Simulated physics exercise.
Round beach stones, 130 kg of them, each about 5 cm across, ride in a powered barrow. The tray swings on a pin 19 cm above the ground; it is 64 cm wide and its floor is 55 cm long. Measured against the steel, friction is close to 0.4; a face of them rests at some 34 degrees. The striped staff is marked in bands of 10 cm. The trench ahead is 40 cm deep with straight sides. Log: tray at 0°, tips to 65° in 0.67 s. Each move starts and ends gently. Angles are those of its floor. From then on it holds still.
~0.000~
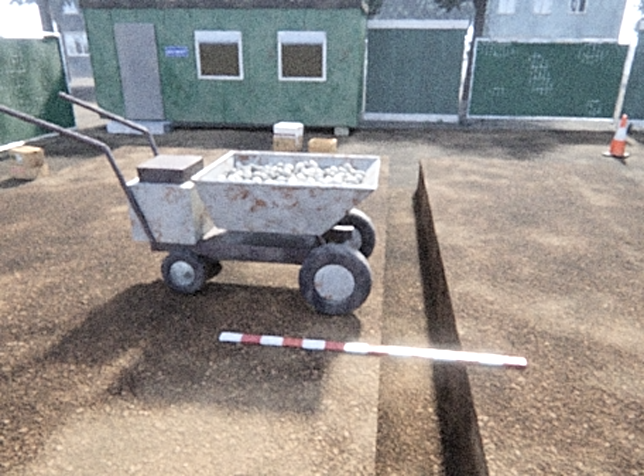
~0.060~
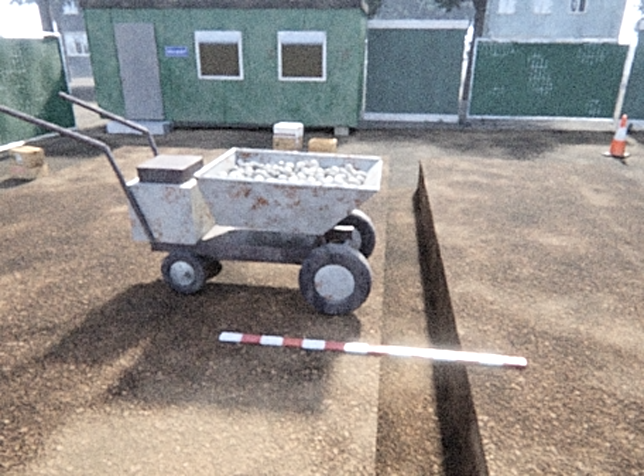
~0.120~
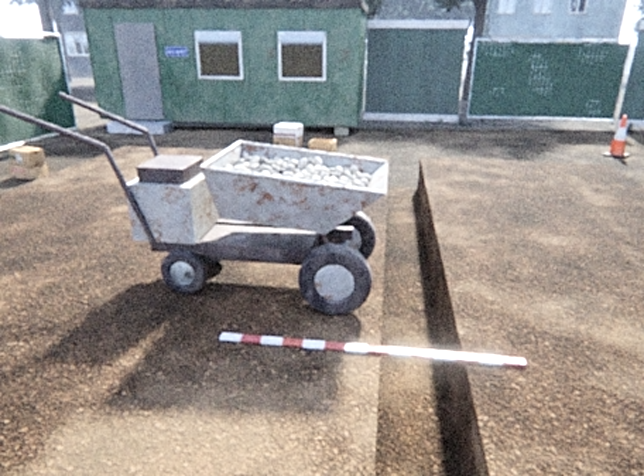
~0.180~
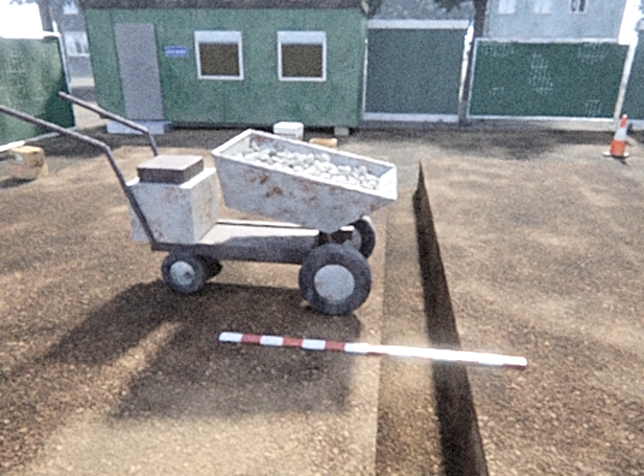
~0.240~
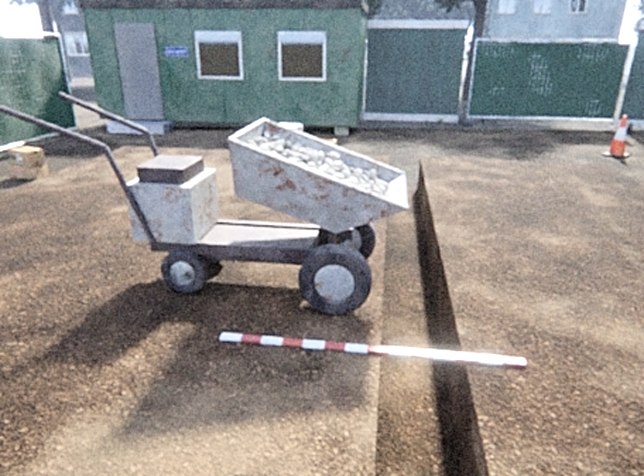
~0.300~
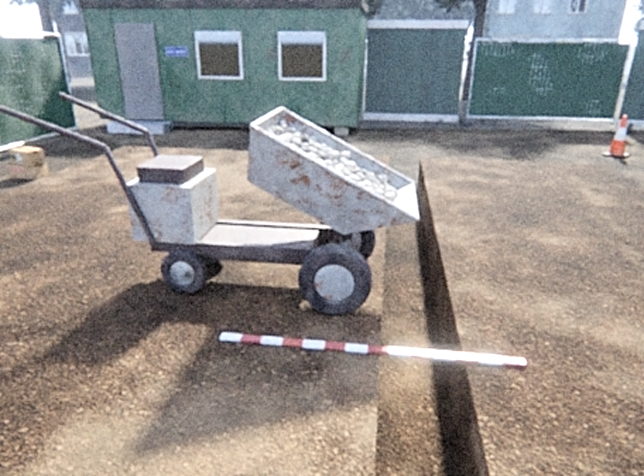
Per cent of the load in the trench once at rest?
About 16 %.
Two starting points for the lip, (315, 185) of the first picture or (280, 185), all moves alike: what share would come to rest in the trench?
I'd expect close to 75 per cent at the first and 95 per cent at the second.
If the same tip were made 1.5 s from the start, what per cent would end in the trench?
In that case, around 25%.
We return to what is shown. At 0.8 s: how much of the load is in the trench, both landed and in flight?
About 5 per cent by then.
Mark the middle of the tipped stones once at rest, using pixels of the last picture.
Around (509, 296).
After 0.5 s the floor is at 55°; 100 % in the tray; the foremost stones are at (429, 236).
After 0.8 s the floor is at 65°; 73 % in the tray, 3 % in the trench, 23 % past the trench; the foremost stones are at (502, 307).
After 1.1 s the floor is at 65°; 16 % in the tray, 4 % in the trench, 80 % past the trench; the foremost stones are past the picture's edge.
After 3.1 s the floor is at 65°; 0 % in the tray, 16 % in the trench, 84 % past the trench; the foremost stones are past the picture's edge.
